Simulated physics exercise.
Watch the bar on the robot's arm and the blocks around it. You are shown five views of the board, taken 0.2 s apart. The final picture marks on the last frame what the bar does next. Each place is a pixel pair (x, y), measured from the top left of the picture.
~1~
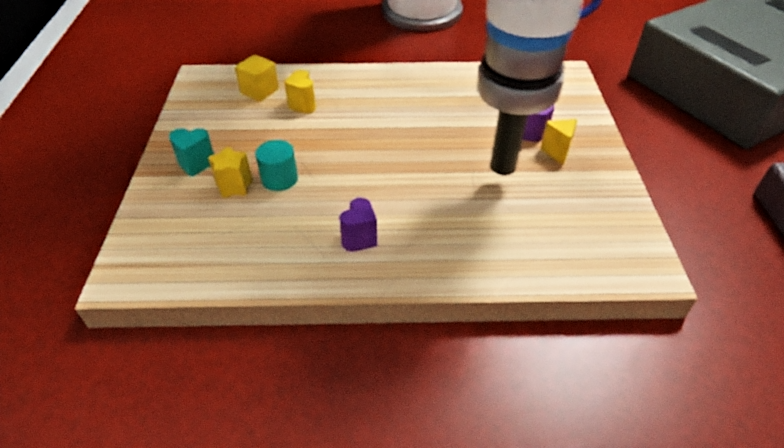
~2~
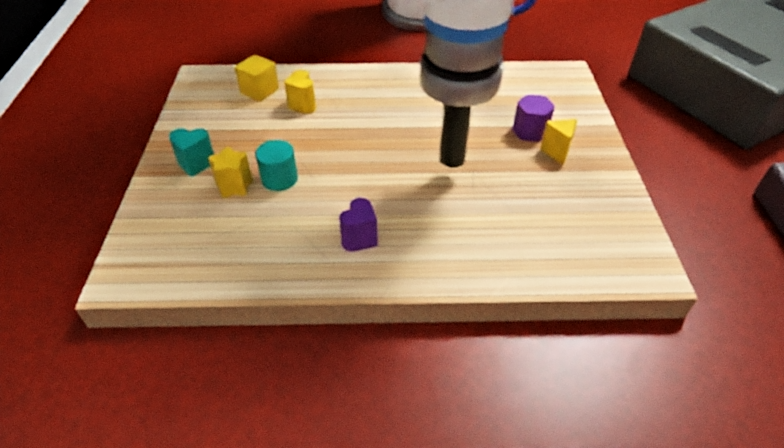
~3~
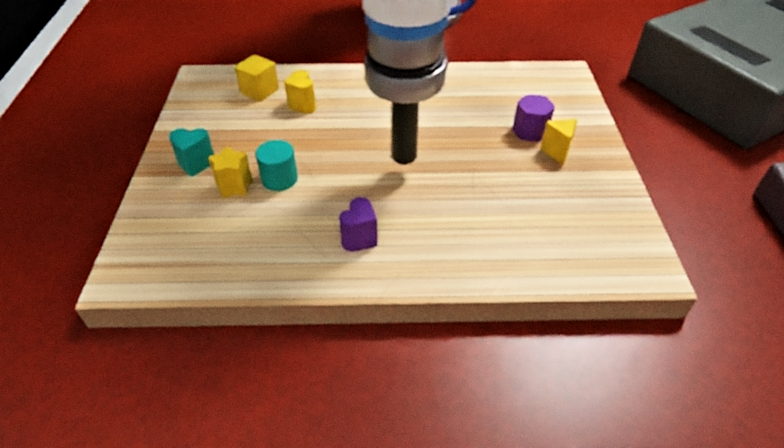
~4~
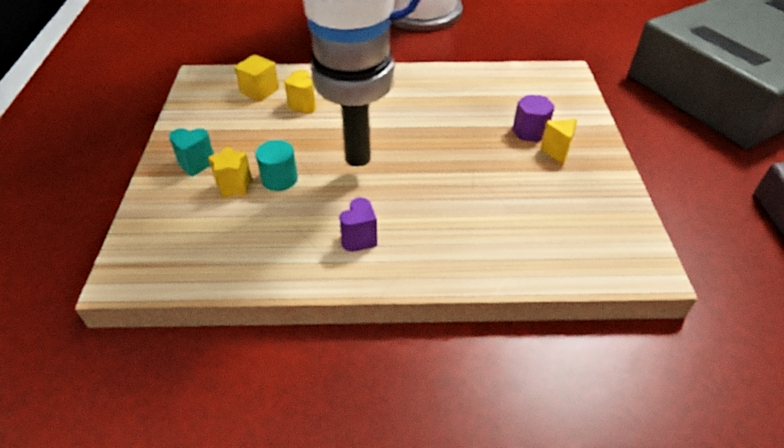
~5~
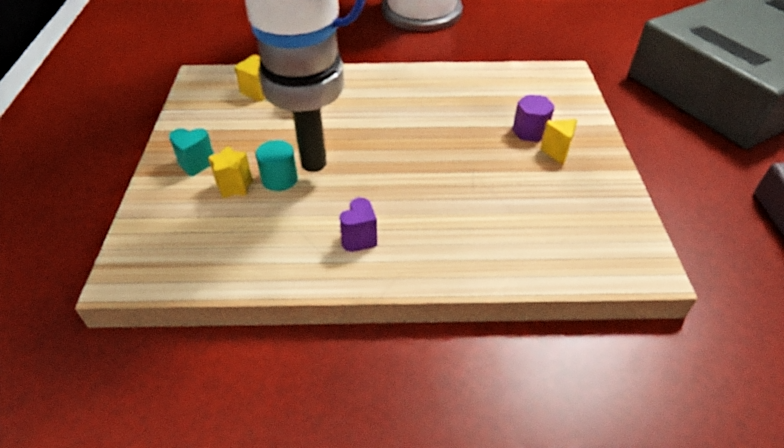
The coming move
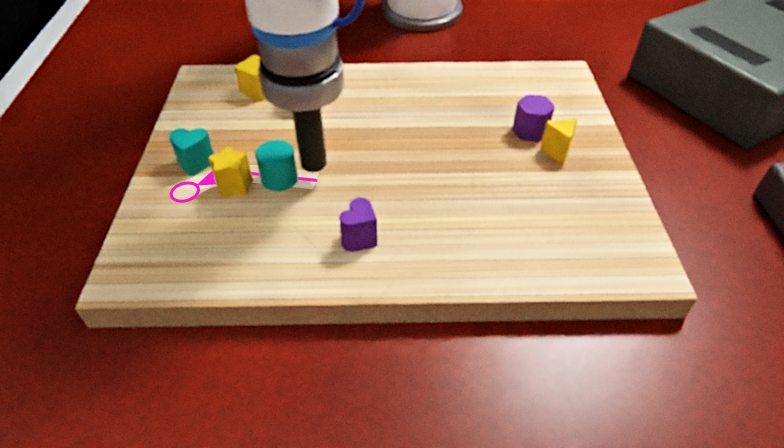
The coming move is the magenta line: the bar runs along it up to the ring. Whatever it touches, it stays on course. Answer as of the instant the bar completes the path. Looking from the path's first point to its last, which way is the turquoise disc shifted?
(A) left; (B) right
My answer is option B.
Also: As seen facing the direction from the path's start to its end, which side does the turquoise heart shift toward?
The right.
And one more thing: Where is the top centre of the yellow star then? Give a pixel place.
It comes to (152, 184).
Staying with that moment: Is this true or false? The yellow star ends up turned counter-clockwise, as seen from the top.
It is true.
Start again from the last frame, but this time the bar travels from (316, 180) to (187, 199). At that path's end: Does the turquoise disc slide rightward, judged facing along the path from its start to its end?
Yes
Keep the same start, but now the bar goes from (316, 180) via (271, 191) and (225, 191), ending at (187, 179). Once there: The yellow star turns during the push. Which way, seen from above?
Direction: Anticlockwise.
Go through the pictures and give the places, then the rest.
The first frame shows lower end of the bar (503, 168), tops of blocks, turquoise heart (187, 137), yellow star (227, 159), turquoise disc (274, 151).
The second frame shows bar (452, 160), blocks as before.
The third frame shows bar (404, 157), blocks as before.
The fourth frame shows bar (358, 159), blocks as before.
The fifth frame shows bar (314, 164), turquoise heart (187, 137), yellow star (227, 159), turquoise disc (274, 151).
The drawn path runs from (316, 180) via (272, 176) and (228, 174), ending at (185, 192).
The first path, step by step. One third of the way, bar (268, 160); yellow star (205, 160), turned 50° anticlockwise; turquoise disc (234, 145).
Two thirds of the way, bar (221, 159); turquoise heart (165, 130), turned 30° anticlockwise; yellow star (188, 163), turned 90° anticlockwise; turquoise disc (192, 139).
At the end, bar (179, 176); turquoise heart (155, 126), turned 15° anticlockwise; yellow star (152, 184), turned 120° anticlockwise; turquoise disc (169, 144).
